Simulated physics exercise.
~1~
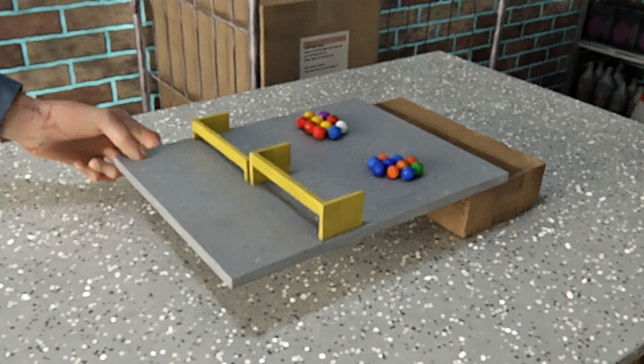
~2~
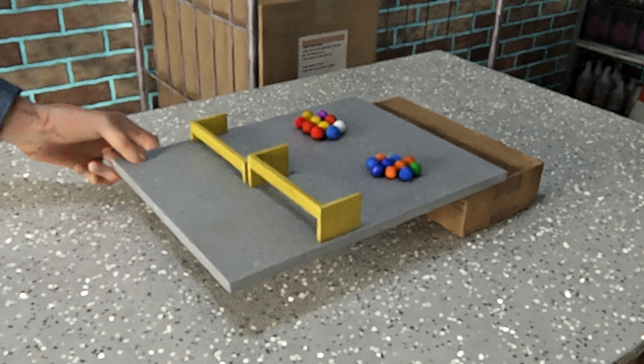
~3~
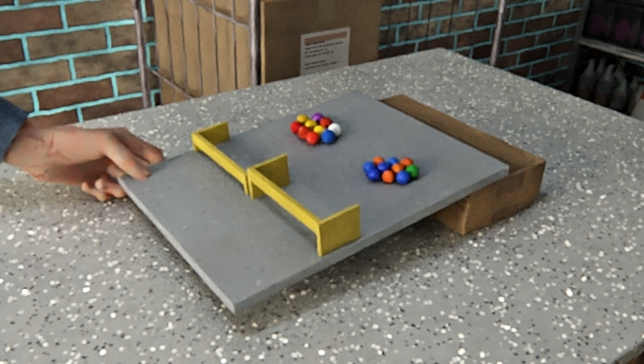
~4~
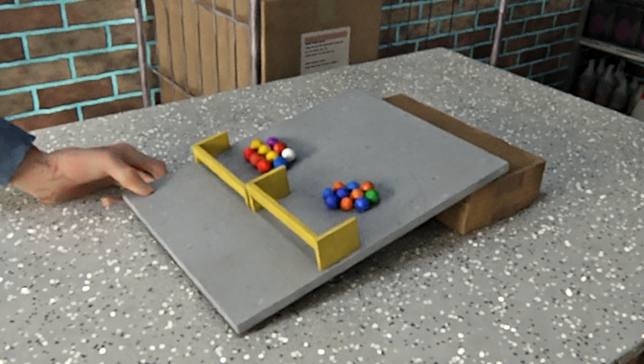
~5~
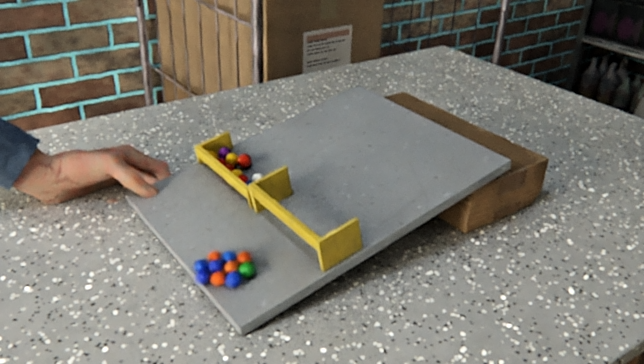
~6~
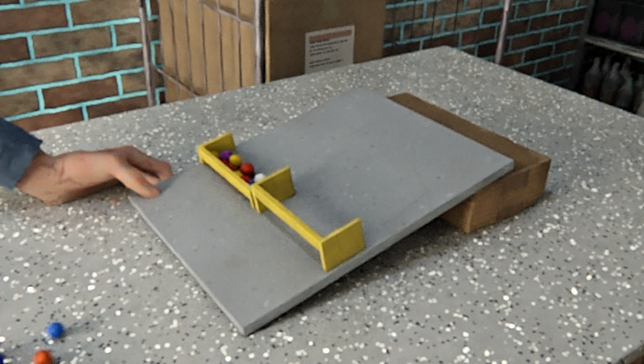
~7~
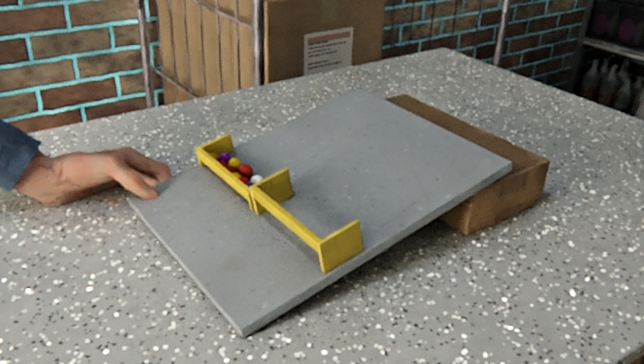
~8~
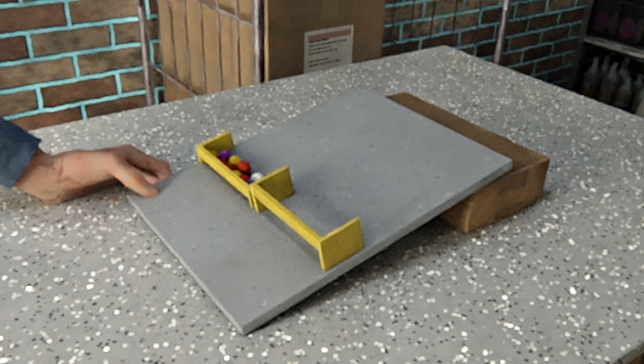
A hand lowered one end of a grey board propped on a box, and two clusters of colourful balls rolled down it; the nearer cluster passed under its yellow bar and off the board, while the farther one stayed held behind its bar.
